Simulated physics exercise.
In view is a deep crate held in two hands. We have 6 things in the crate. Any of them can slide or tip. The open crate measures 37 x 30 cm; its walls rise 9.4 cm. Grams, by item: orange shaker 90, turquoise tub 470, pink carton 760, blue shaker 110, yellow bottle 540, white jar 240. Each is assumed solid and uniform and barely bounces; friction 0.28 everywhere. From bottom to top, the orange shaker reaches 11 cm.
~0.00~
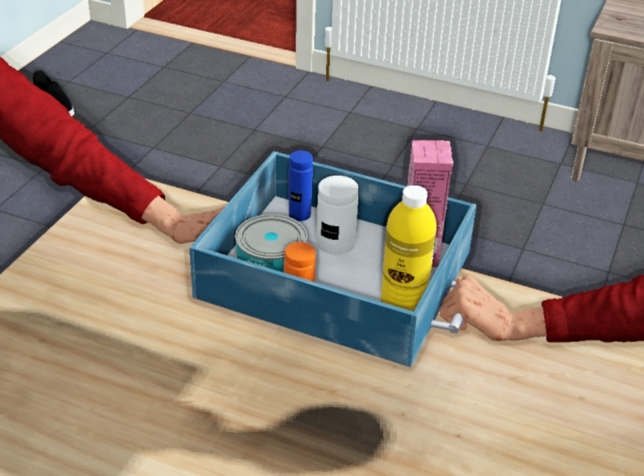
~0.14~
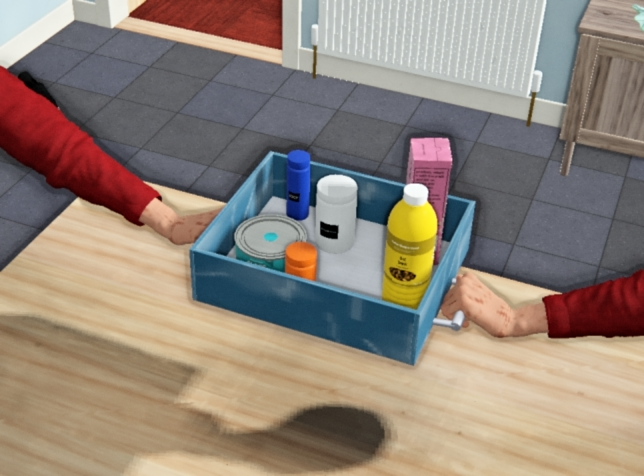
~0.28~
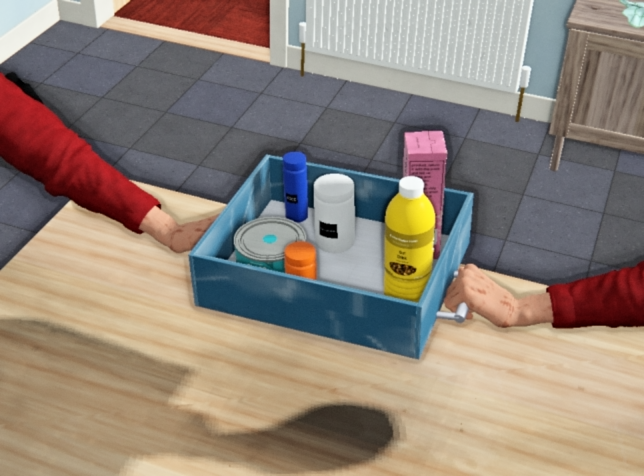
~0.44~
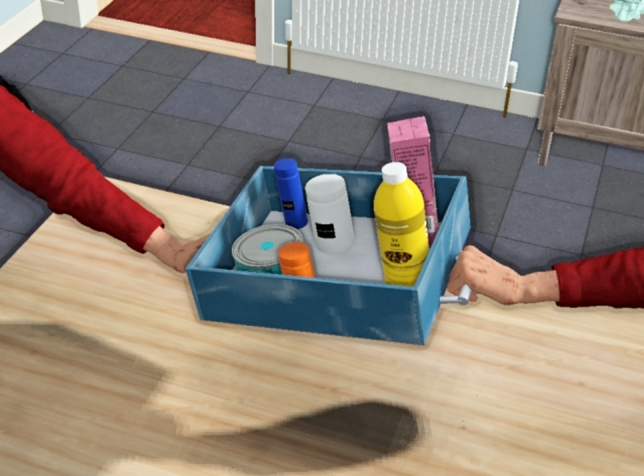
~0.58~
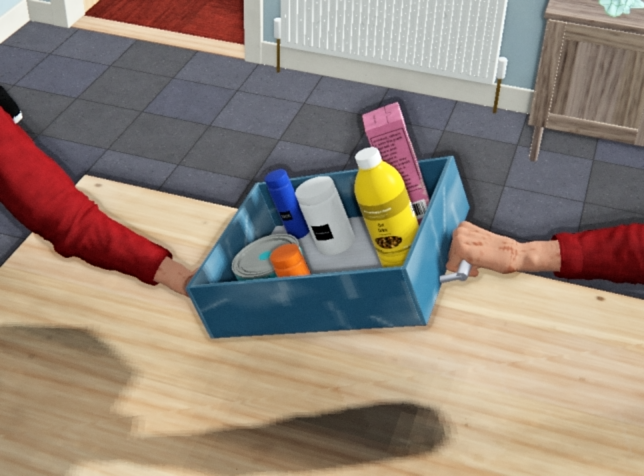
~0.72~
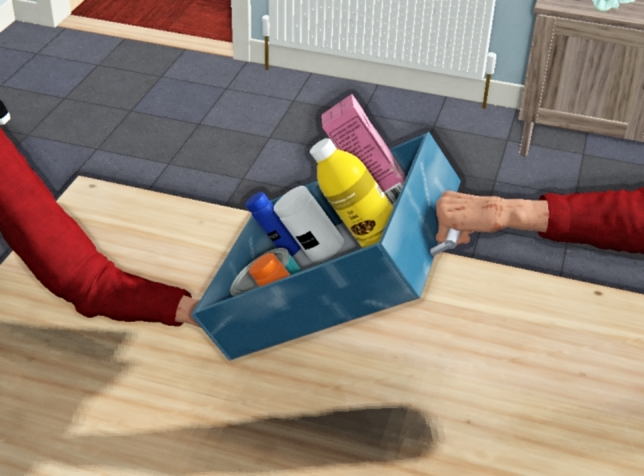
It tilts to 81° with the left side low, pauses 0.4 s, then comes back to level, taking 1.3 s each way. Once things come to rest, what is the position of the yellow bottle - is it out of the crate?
The yellow bottle has ended up out of the crate.
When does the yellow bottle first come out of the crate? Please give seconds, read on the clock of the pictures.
Around 1.1 s on the clock.
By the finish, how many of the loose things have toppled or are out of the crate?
Total count: 3.
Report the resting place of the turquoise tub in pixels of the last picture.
Its centre ends close to (263, 252) in the last view.
After 1.22 s, crate at 78°, left side down; pink carton and yellow bottle now out of the crate; blue shaker on its side; white jar tipped 4° from how it sat.
After 2.42 s, crate at 44°, left side down; blue shaker now out of the crate; orange shaker slid 14 cm; white jar slid 12 cm.
At rest (3.6 s), out of the crate, pink carton, blue shaker and yellow bottle; not toppled but over 5 cm from the start, orange shaker and white jar; the last one in place, give or take 5 cm. In the last view, yellow bottle near (153, 349).
